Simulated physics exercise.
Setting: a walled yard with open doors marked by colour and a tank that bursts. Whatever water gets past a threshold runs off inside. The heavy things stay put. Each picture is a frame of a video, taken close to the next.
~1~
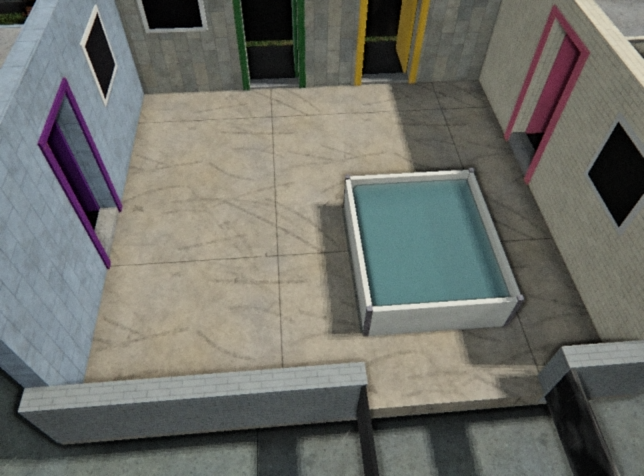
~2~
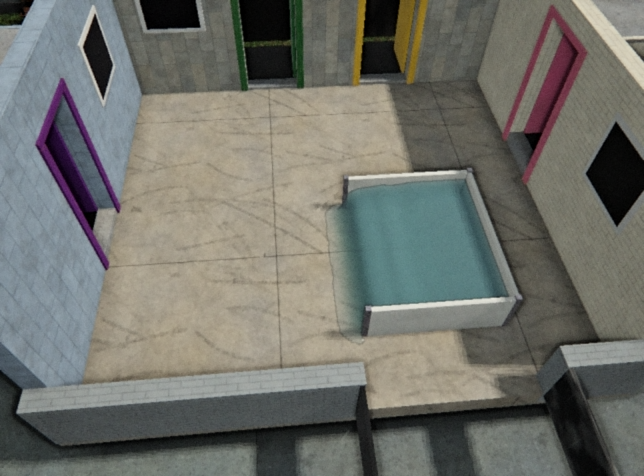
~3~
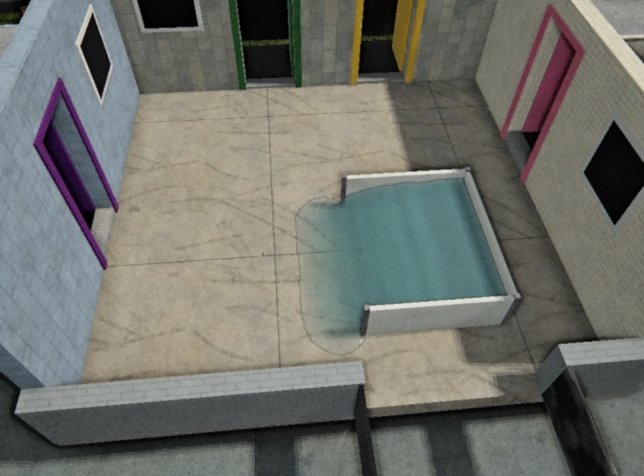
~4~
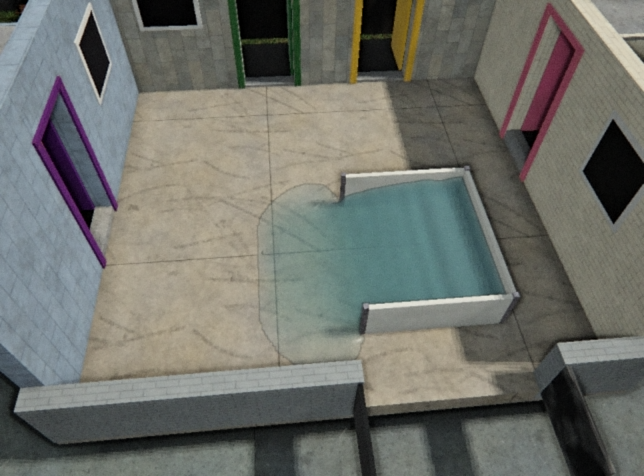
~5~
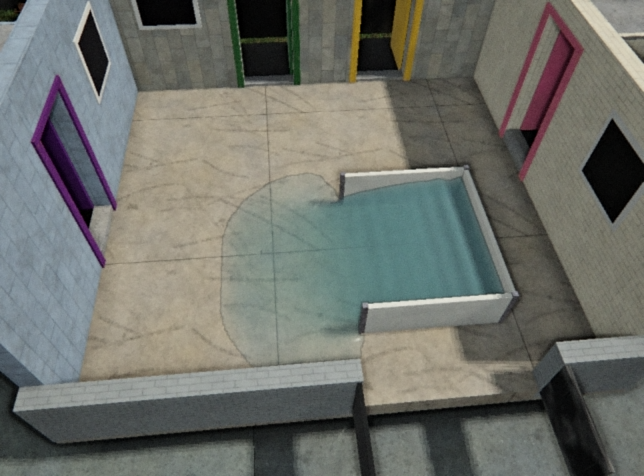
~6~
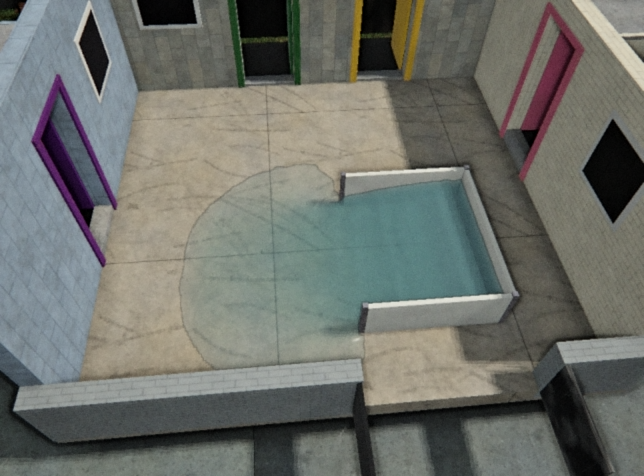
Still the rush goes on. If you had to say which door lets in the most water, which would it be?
I would say the purple door.
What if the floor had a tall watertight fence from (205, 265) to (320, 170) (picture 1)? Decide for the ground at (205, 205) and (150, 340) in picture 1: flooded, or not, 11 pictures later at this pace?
Going in order, the first is spared and the second is swamped.
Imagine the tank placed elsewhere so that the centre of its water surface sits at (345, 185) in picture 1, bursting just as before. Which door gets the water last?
The pink door.
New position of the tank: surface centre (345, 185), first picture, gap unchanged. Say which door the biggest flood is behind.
The one in purple.
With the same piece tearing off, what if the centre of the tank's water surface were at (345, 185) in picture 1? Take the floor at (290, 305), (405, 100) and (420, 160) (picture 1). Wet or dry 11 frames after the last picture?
In order: Unreached, unreached, unreached.
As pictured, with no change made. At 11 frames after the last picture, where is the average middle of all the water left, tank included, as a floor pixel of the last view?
Around pixel (259, 269).
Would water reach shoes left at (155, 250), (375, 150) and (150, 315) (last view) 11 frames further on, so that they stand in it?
One after the other: Awash, dry, under water.
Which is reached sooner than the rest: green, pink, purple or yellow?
The purple one.
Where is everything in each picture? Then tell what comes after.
In the first picture, still water in the water tank at (425, 237).
In the second picture, water pours out at (356, 256) and has run to (355, 337).
In the third picture, the front is at (335, 346), out from the gap at (355, 257).
In the fourth picture, water pours out at (354, 257) and has run to (285, 349).
In the fifth picture, the front is at (249, 351), out from the gap at (353, 256).
In the sixth picture, the front is at (190, 320), out from the gap at (353, 256).
A moment on, water covers 35 % of the floor; pink door not reached, green door not reached, yellow door not reached, purple door a trickle in.
Next, water covers 40 % of the floor; pink door not reached, green door not reached, yellow door not reached, purple door some in.
Then, water covers 45 % of the floor; pink door not reached, green door not reached, yellow door not reached, purple door a lot in.
Later, water covers 70 % of the floor; pink door not reached, green door a trickle in, yellow door wet at the sill, nothing in, purple door a lot in.
In the end, water covers 95 % of the floor; pink door wet at the sill, nothing in, green door some in, yellow door wet at the sill, nothing in, purple door a lot in; the purple door has let in the most.
